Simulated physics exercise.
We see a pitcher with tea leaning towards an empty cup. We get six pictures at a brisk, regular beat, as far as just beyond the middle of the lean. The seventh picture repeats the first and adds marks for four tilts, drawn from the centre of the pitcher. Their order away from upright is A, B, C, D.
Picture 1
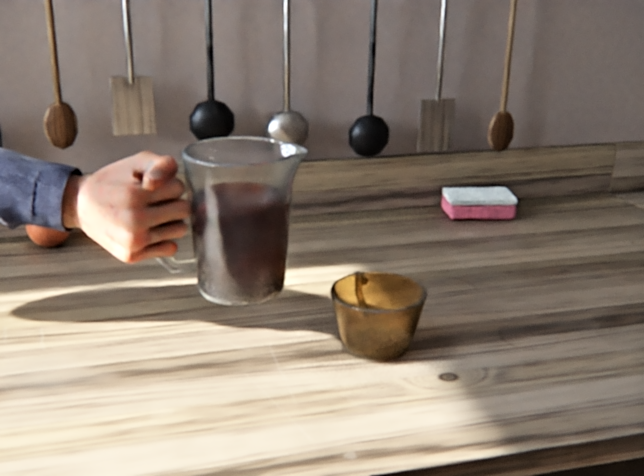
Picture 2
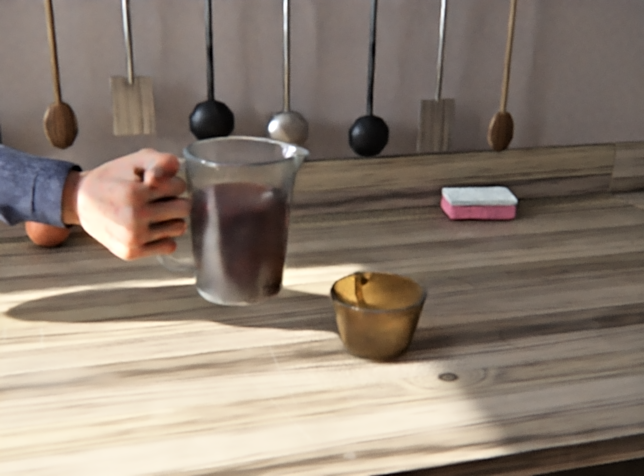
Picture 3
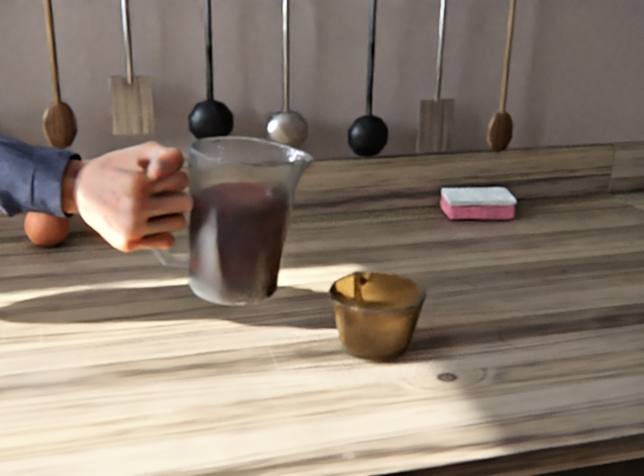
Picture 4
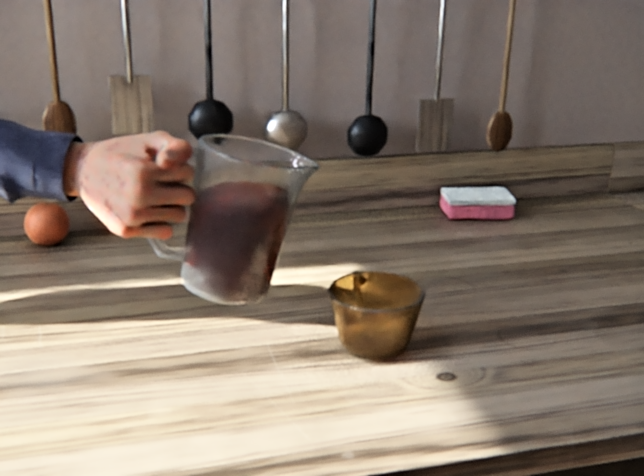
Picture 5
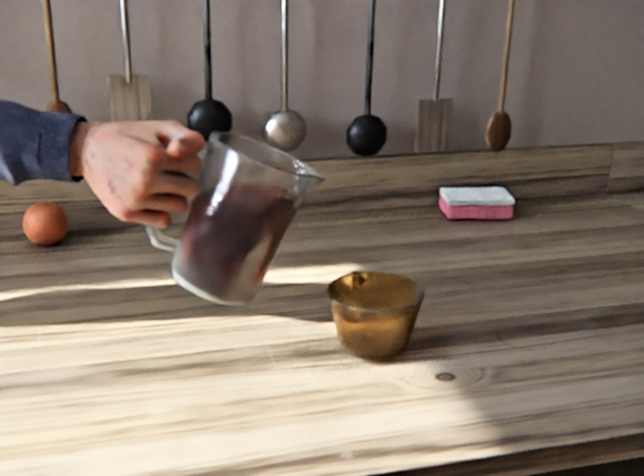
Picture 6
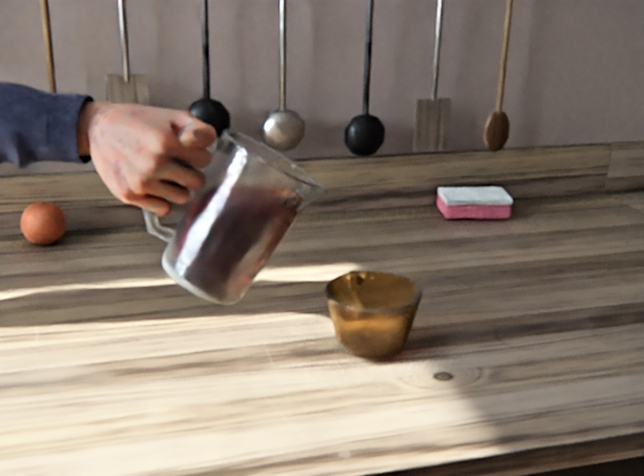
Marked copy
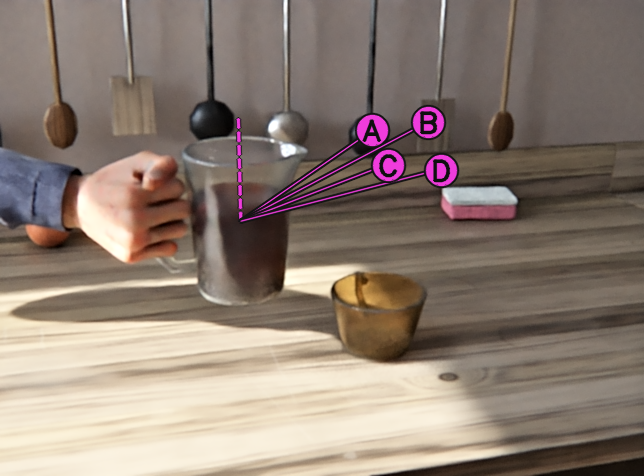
On a sunlit wooden counter, beneath a row of hanging utensils, a hand holds a glass pitcher of dark tea upright to the left of a small amber cup. The hand then tilts the pitcher steadily rightward toward the cup, its base swinging left, while the tea stays inside.
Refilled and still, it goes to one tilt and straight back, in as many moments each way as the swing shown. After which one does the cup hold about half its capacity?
The answer is line B.
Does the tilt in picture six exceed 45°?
No, it does not.
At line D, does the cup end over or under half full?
Over half.
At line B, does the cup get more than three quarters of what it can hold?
No, it does not.
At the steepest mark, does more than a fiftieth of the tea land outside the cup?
Yes.
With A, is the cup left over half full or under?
Under.
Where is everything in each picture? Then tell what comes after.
The first frame shows upright, lip at (305, 150); rim of the cup round (378, 290); nothing has left yet.
The second frame shows upright, lip at (306, 152); nothing has left yet.
The third frame shows tipped about 6°, lip at (311, 157); nothing has left yet.
The fourth frame shows tipped about 13°, lip at (317, 165); nothing has left yet.
The fifth frame shows tipped about 22°, lip at (322, 177); nothing has left yet.
The sixth frame shows tipped about 31°, lip at (325, 189); nothing has left yet.
On the marked copy, A at (358, 140); B at (412, 130); C at (371, 170); D at (424, 173).
For line A, the cup ends with about 30 % of what it can hold.
For line B, the cup ends with about 49 % of what it can hold; 4 % of the tea is spilt.
For line C, the cup ends with about 65 % of what it can hold; 10 % of the tea is spilt.
For line D, the cup ends with about 80 % of what it can hold; 17 % of the tea is spilt.
